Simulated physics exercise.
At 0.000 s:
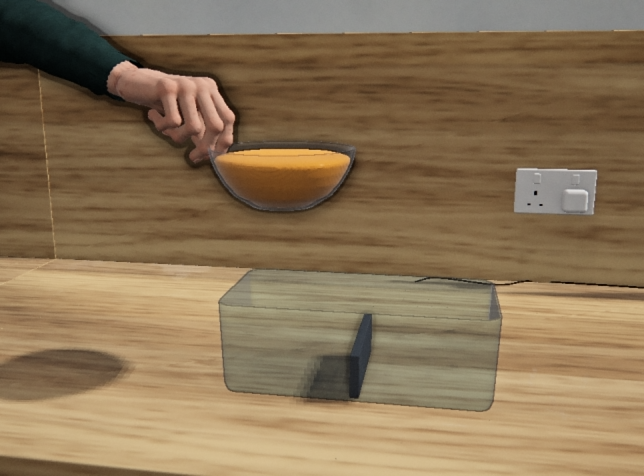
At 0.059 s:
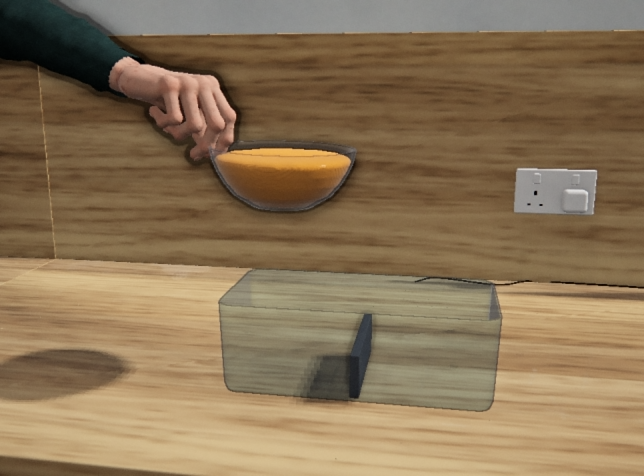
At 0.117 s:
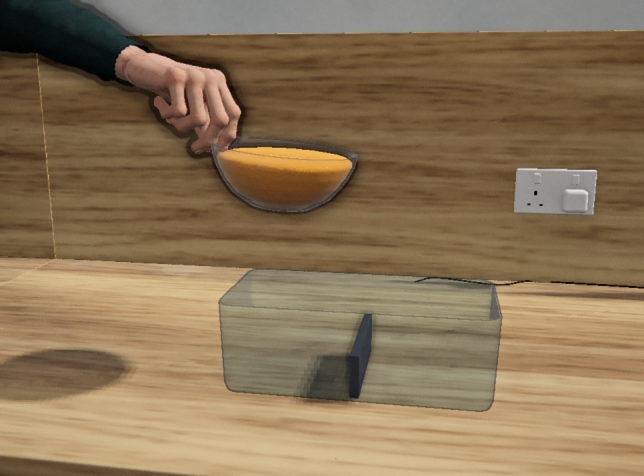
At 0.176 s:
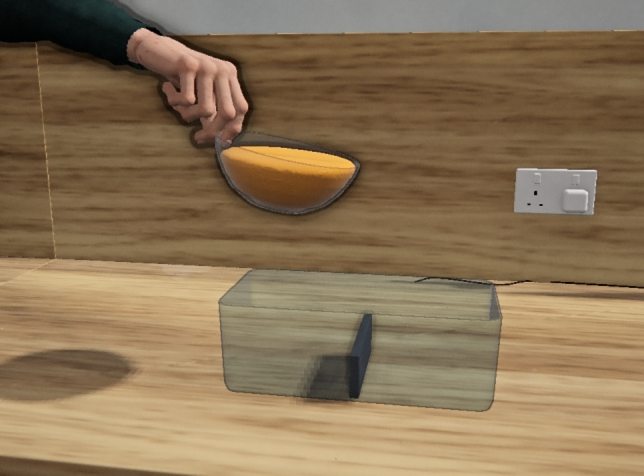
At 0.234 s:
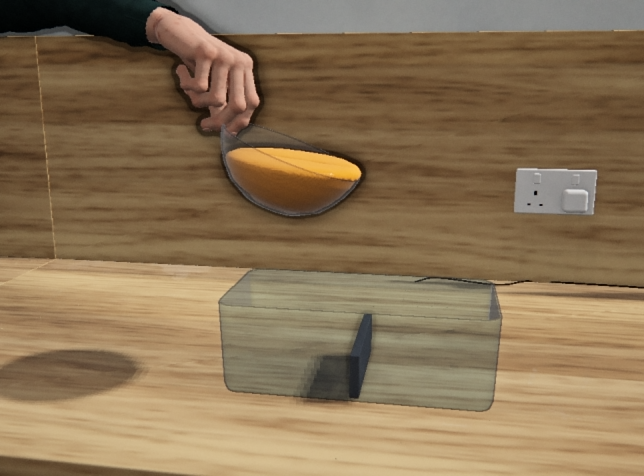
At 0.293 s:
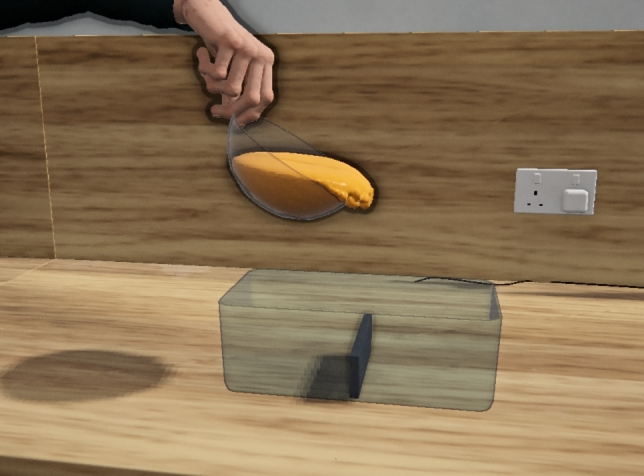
On a wooden worktop with a clear oblong basin, a hand holds a round glass bowl of orange juice above it and gradually tilts the bowl to the right until juice begins to run over its right rim.
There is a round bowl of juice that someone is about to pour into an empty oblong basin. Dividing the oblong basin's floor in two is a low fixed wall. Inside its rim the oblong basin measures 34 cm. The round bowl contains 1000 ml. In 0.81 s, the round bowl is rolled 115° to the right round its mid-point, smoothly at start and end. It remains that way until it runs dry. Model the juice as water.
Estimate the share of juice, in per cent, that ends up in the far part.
About 77 per cent.
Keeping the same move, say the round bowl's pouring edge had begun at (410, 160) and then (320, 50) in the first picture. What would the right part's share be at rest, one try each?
About 80 %, then about 65 %.
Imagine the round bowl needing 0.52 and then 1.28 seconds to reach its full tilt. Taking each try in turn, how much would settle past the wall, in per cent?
About 60 %, then about 85 %.
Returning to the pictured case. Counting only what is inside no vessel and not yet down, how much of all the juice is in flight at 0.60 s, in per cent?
Near 24 per cent at that time.
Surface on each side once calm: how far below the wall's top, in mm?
Near 50 mm for the left and near 26 mm for the right.
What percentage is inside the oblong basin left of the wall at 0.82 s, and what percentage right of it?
I'd put the left at some 20 and the right at some 72.
By 0.60 s the tilt is 97° and 4 per cent is still to pour, 2 is left of the wall and 70 right of it.
By 0.82 s the tilt is 115° and 0 per cent is still to pour, 20 is left of the wall and 72 right of it.
By 1.06 s the tilt is 115° and 0 per cent is still to pour, 20 is left of the wall and 77 right of it.
By 1.31 s the tilt is 115° and 0 per cent is still to pour, 20 is left of the wall and 77 right of it.
At rest 20 per cent lies left of the wall, 77 right of it and 2 outside.
